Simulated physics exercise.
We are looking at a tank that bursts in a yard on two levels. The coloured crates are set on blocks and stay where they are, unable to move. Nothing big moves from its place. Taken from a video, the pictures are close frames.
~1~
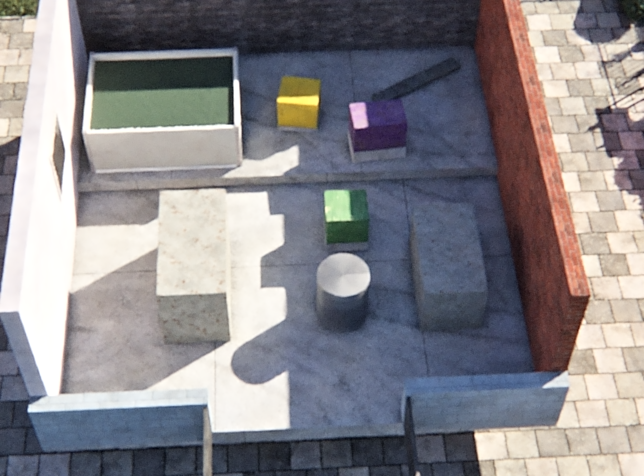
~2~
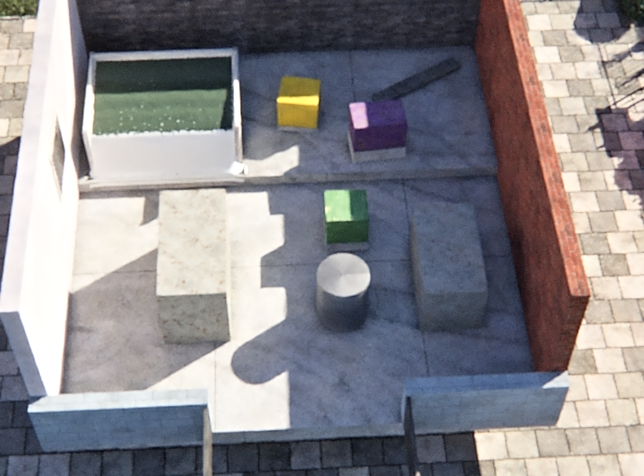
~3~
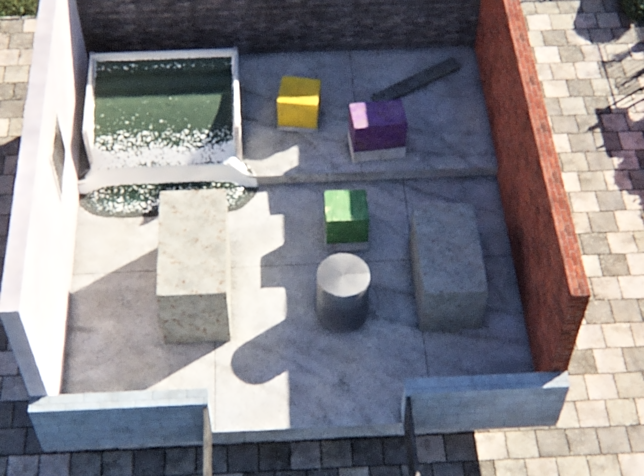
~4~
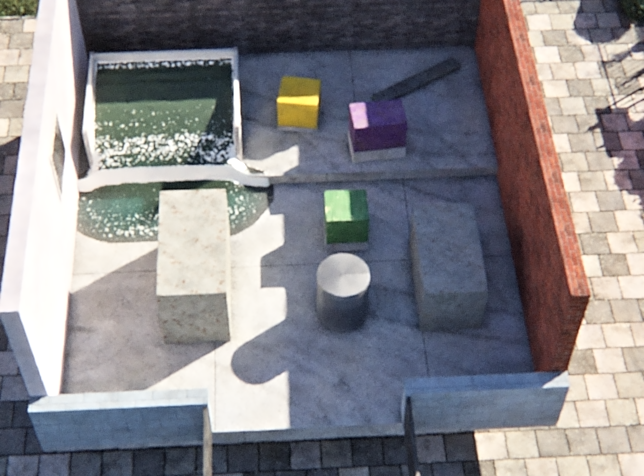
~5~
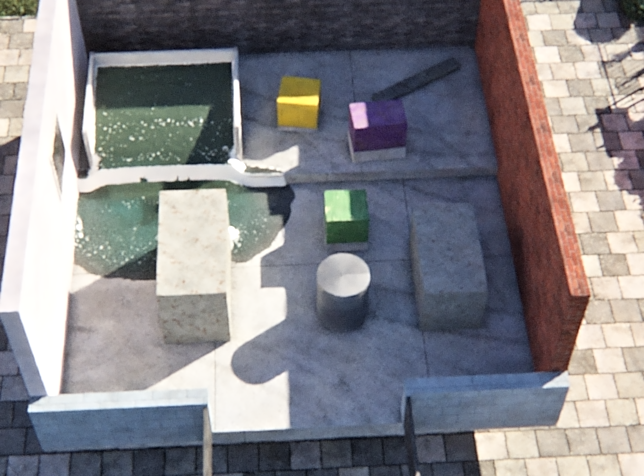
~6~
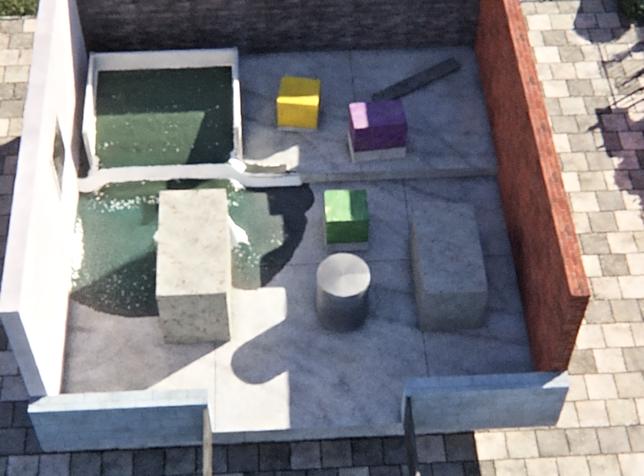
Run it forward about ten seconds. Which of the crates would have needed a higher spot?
Purple crate: No, it stays dry. Green crate: Yes, it gets wet. Yellow crate: No, it stays dry.
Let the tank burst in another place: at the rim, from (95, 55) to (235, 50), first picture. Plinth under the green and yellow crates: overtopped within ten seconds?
The green one is not reached; the yellow one is reached.
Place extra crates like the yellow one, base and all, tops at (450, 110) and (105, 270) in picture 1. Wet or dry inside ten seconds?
Crate one: Stays clear. Crate two: Is inundated.
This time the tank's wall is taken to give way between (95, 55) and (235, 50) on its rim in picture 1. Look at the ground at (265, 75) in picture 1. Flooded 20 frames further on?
Result for the point: Drenched.
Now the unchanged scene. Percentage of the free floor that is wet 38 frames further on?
Roughly 65 per cent.
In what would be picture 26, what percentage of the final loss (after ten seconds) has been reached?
My reading is near 20 per cent.
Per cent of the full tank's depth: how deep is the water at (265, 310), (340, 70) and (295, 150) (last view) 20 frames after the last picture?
Readings in order: Around 10, 0 and 0 %.
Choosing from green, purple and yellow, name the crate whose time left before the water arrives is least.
Note: The green crate is first.
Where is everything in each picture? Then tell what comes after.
In the first picture, still water in the water tank at (163, 93).
In the second picture, the front is at (90, 173), out from the gap at (165, 155).
In the third picture, water pours out at (165, 156) and has run to (251, 193).
In the fourth picture, water pours out at (166, 158) and has run to (77, 224).
In the fifth picture, the front is at (74, 258), out from the gap at (166, 158).
In the sixth picture, the front is at (127, 311), out from the gap at (166, 158).
A moment on, water covers 35 % of the floor; the purple crate not reached, the green crate water round its plinth, the yellow crate not reached.
Next, water covers 45 % of the floor; the purple crate not reached, the green crate water round its plinth, the yellow crate not reached.
Then, water covers 60 % of the floor; the purple crate not reached, the green crate water round its plinth, the yellow crate not reached.
Later, water covers 65 % of the floor; the purple crate not reached, the green crate water round its plinth, the yellow crate not reached.
In the end, water covers 65 % of the floor; the purple crate stayed above the water, the green crate was topped, the yellow crate stayed above the water.
